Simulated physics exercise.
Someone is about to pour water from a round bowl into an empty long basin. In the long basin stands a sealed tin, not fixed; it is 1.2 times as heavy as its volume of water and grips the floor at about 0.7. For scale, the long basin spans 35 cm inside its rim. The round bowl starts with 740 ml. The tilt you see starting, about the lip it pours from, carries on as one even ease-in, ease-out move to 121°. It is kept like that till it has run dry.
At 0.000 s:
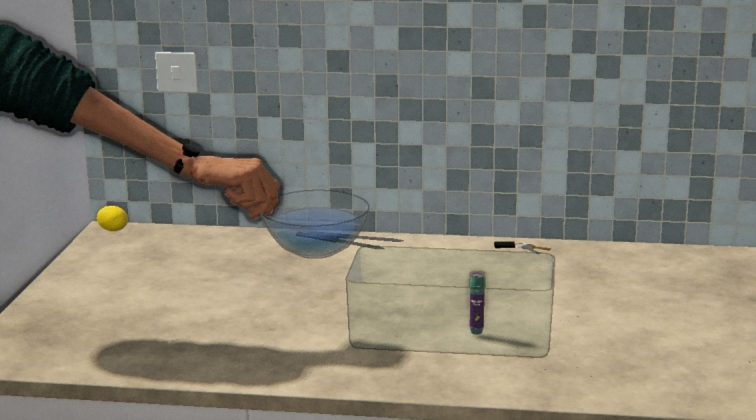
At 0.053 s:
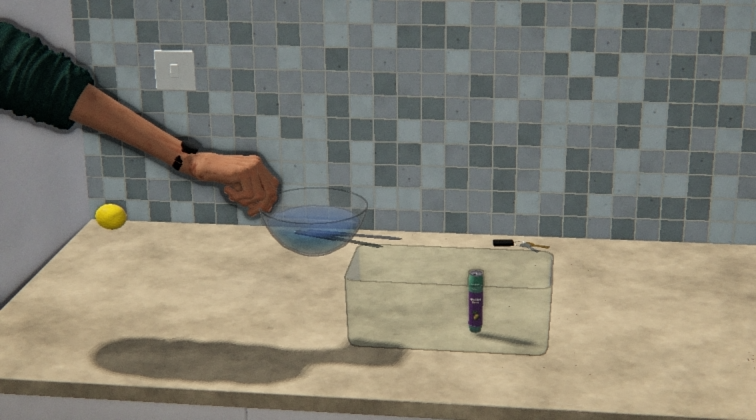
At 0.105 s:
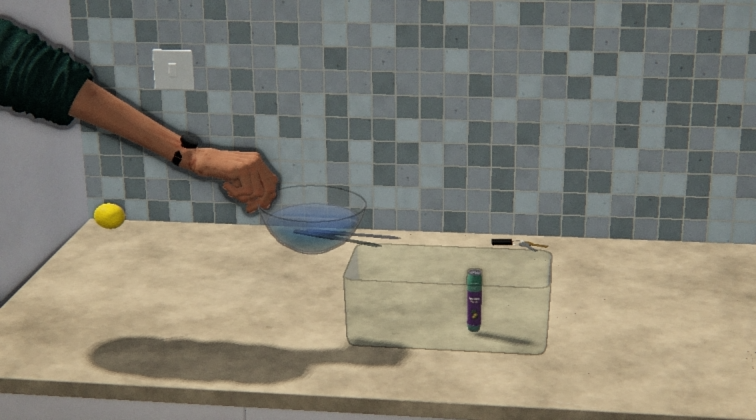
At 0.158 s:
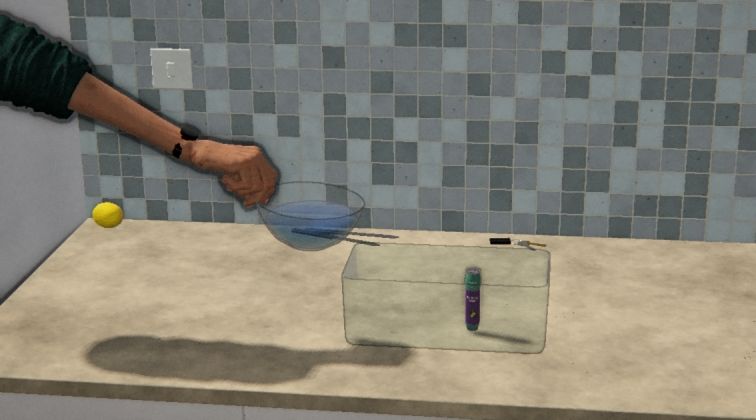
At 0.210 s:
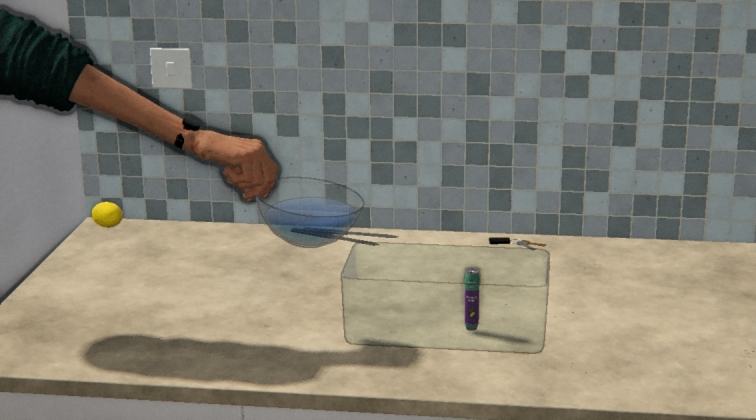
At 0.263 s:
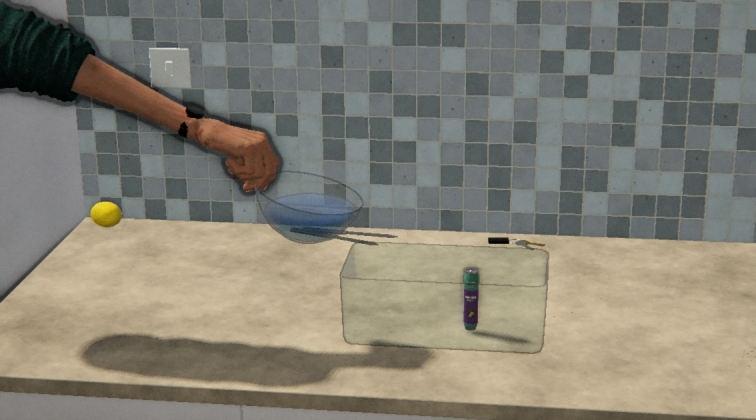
In the video, a hand holds a clear round bowl of blue liquid beside an empty transparent basin on a kitchen counter, then gradually tilts the bowl slightly to the right, while a small purple-and-green tin stands still.
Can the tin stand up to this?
It keeps standing.
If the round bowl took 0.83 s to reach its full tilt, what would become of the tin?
Then it goes over.
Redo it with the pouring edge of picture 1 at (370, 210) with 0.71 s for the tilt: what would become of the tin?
Then it goes over.
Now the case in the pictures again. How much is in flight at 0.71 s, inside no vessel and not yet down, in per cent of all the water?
Near 42 in a hundred.
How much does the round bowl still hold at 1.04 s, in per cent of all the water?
About 0 per cent.
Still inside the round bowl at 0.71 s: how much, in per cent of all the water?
Some 44 per cent.
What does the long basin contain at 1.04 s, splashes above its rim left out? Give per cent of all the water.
Some 98 per cent.
By 0.71 s the tilt is 73° and 43 per cent is still to pour; the tin stands where it began.
By 1.04 s the tilt is 112° and 0 per cent is still to pour; the tin stands where it began.
By 1.39 s the tilt is 121° and 0 per cent is still to pour; the tin stands where it began.
By 1.76 s the tilt is 121° and 0 per cent is still to pour; the tin stands where it began.
At rest the tin stands where it began.
